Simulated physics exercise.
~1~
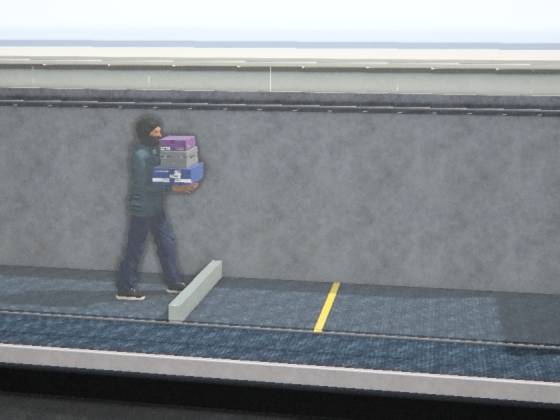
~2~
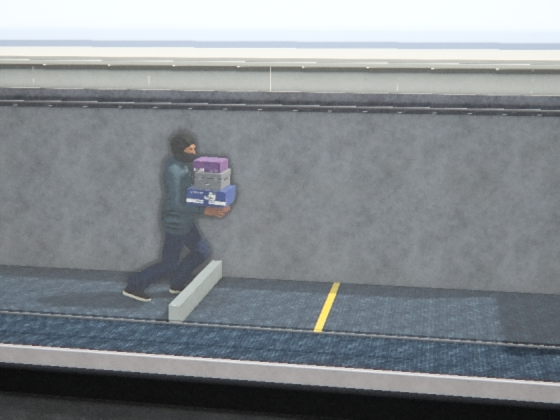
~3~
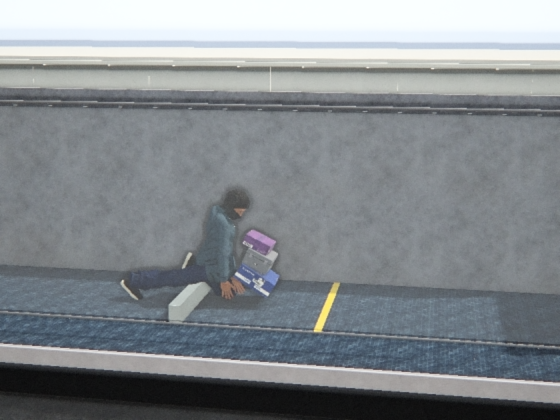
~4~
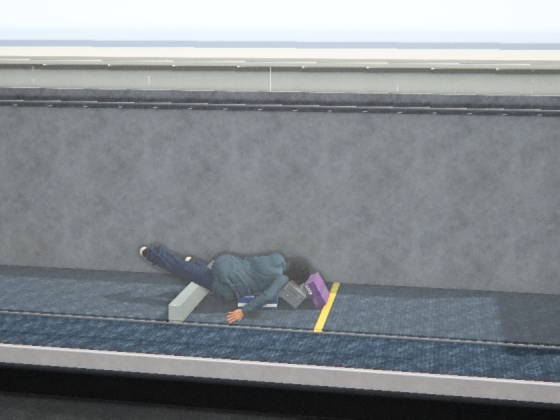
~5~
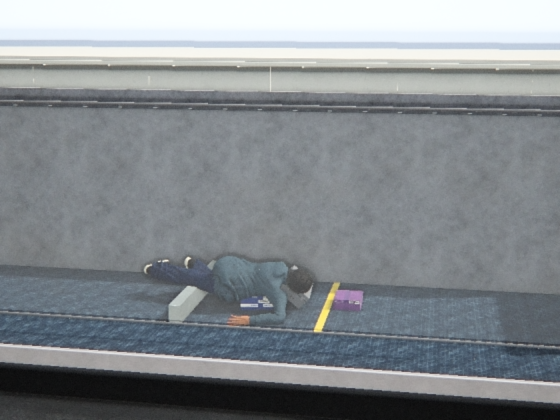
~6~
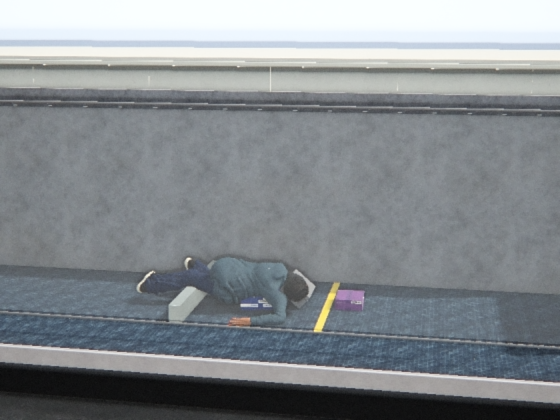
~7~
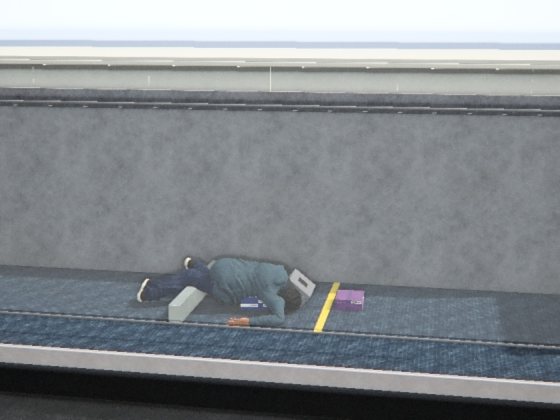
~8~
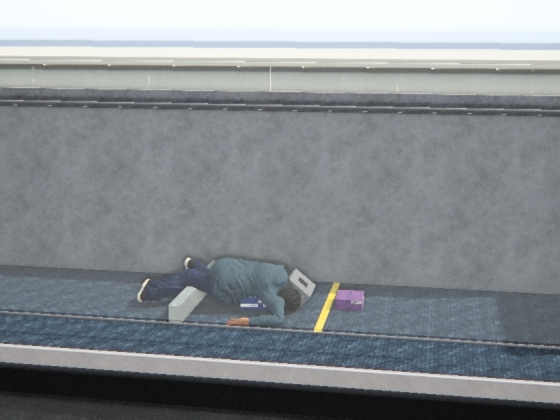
Person carrying stacked boxes tripping over a low rail and sprawling face down, the purple box alone landing beyond the yellow line.
